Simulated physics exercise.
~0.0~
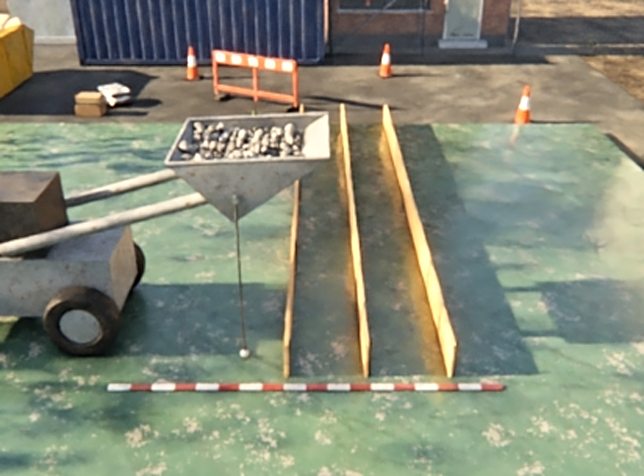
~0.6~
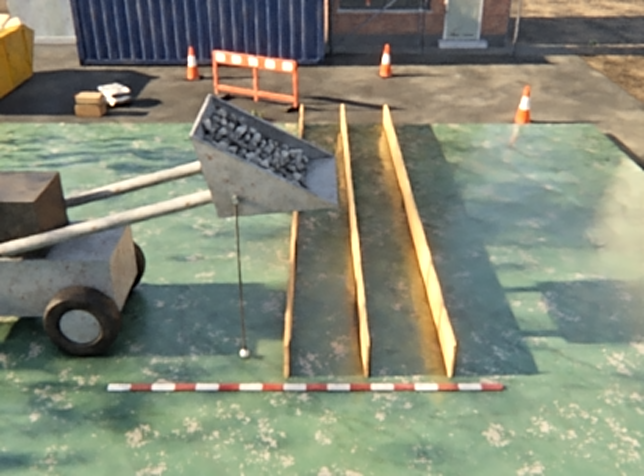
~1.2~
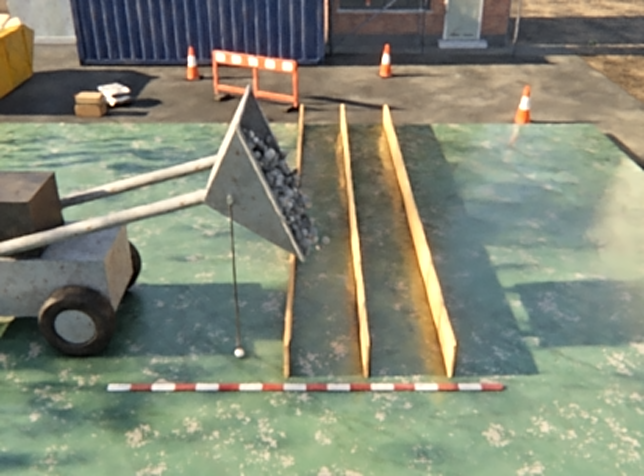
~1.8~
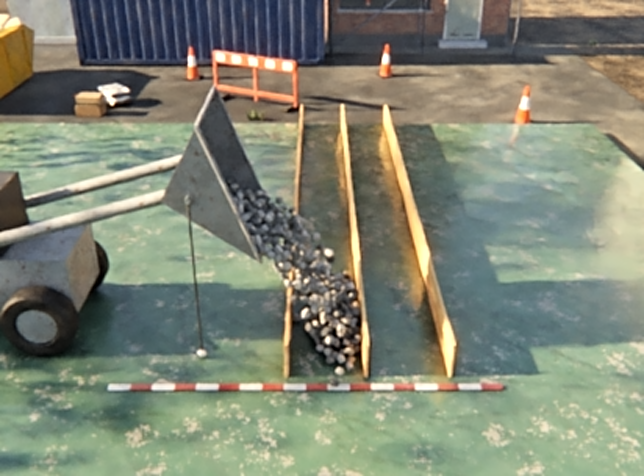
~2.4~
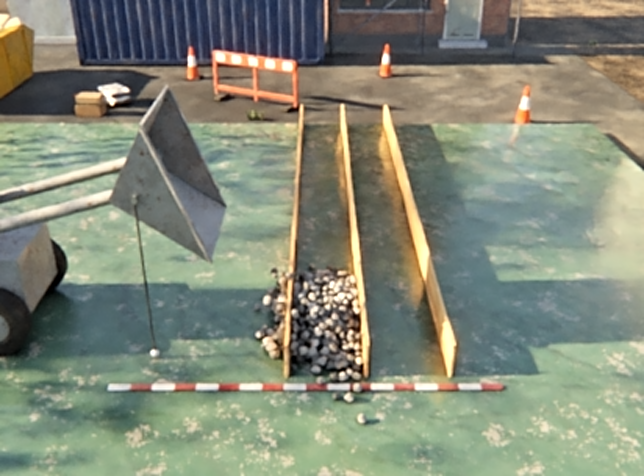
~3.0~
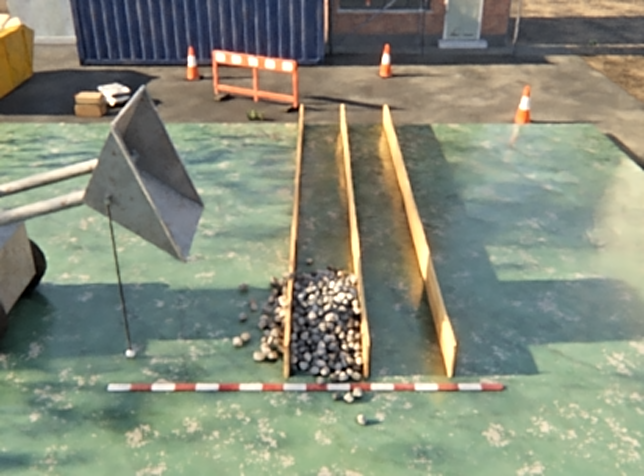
The footage shows a loader tipping a raised bucket of grey stones to the right, then backing away left as they pour between upright wooden boards. Most settle in a pile in the nearer left bay, a few scatter outside it, and the bucket ends empty, still tilted.
